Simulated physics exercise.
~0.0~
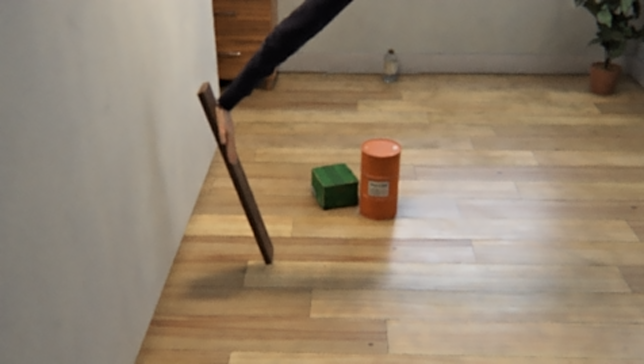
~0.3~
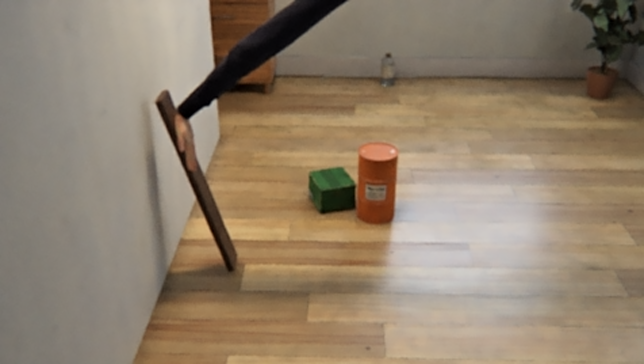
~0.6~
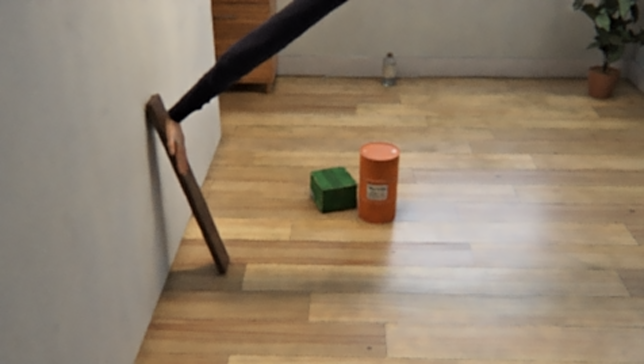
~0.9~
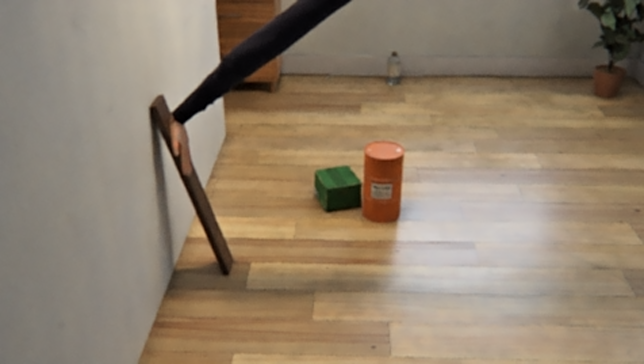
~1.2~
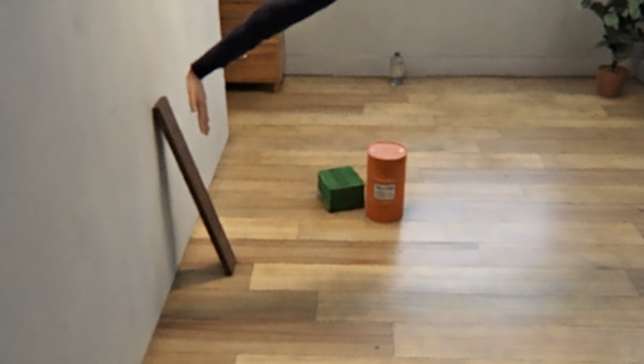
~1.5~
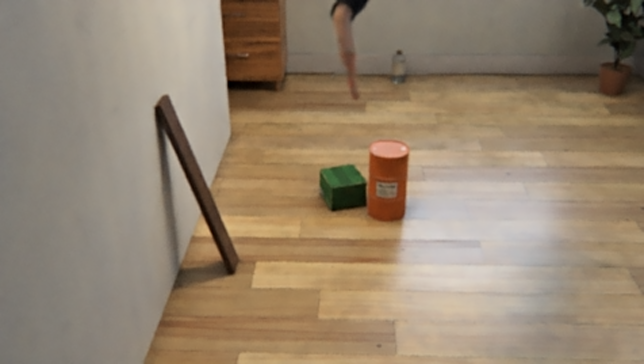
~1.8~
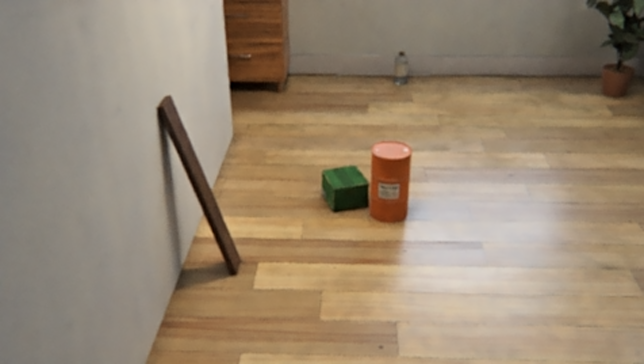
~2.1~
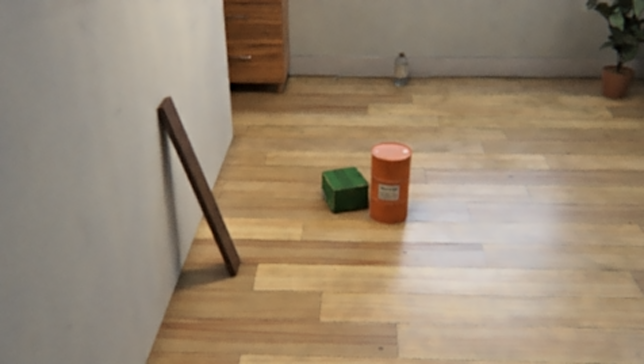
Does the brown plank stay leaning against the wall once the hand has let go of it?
Yes, the brown plank remains leaning against the wall after the hand lets go and withdraws.
